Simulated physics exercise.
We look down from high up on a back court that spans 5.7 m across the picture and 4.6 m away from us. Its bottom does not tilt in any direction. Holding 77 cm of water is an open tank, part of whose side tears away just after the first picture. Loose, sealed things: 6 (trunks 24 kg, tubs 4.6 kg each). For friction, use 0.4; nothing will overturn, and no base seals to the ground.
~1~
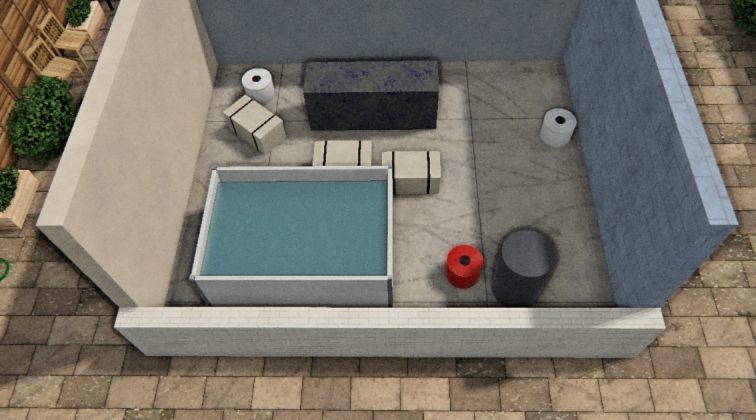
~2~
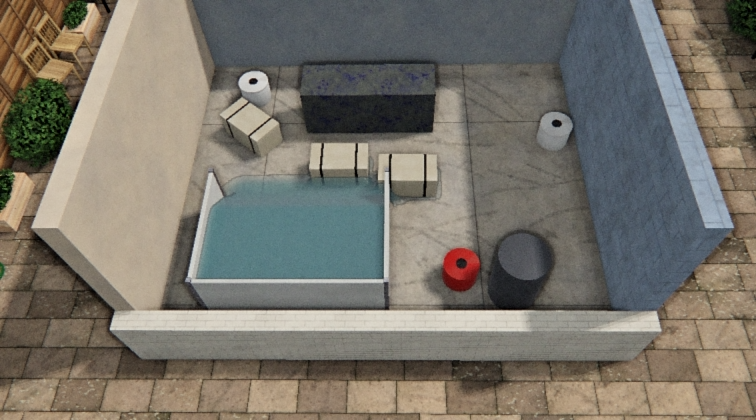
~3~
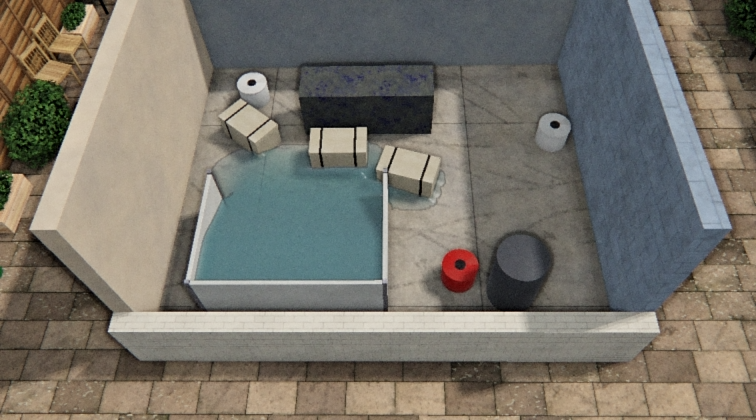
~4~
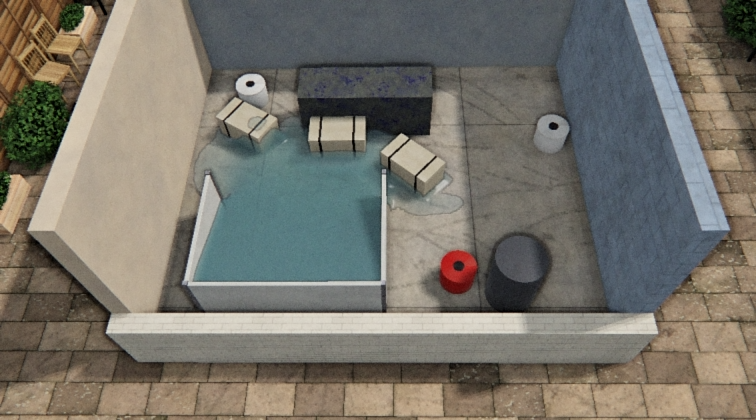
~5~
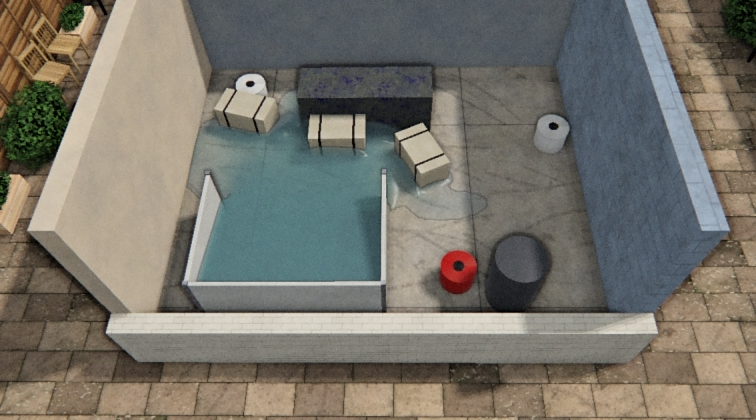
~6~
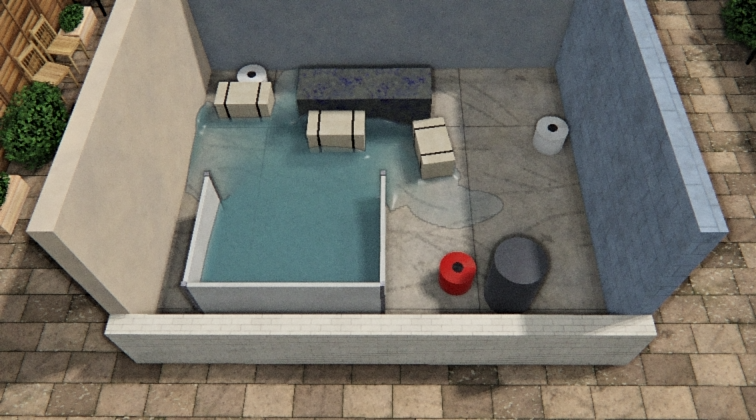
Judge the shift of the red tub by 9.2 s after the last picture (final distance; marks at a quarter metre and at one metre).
Red tub covers a modest distance.
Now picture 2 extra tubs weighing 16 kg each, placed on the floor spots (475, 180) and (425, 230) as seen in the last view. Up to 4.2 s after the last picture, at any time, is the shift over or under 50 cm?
Well, the first one is higher and the other lower.
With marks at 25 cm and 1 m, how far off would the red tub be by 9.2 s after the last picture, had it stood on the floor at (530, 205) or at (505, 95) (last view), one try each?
Outcomes in order: It is taken a long way; it is taken a long way.
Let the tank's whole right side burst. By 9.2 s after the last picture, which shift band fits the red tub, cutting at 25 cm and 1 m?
Had it gone that way, the red tub would be borne far.
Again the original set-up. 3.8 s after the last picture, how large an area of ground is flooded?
Somewhere about 24 m2, give or take.
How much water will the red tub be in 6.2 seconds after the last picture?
I'd say around 19 cm.
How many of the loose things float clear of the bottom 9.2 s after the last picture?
Of them, 6.
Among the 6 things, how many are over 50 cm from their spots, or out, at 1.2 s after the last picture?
Count: 4.
Then, 1.2 s after the last picture the red tub is near (458, 268), 0.0 m from its start, aground; 4 afloat.
Then, 3.8 s after the last picture the red tub is near (457, 269), 0.0 m from its start, aground; 5 afloat.
Then, 6.2 s after the last picture the red tub is near (420, 280), 0.5 m from its start, afloat; 6 afloat.
Then, 9.2 s after the last picture the red tub is near (459, 233), 0.4 m from its start, afloat; 6 afloat.
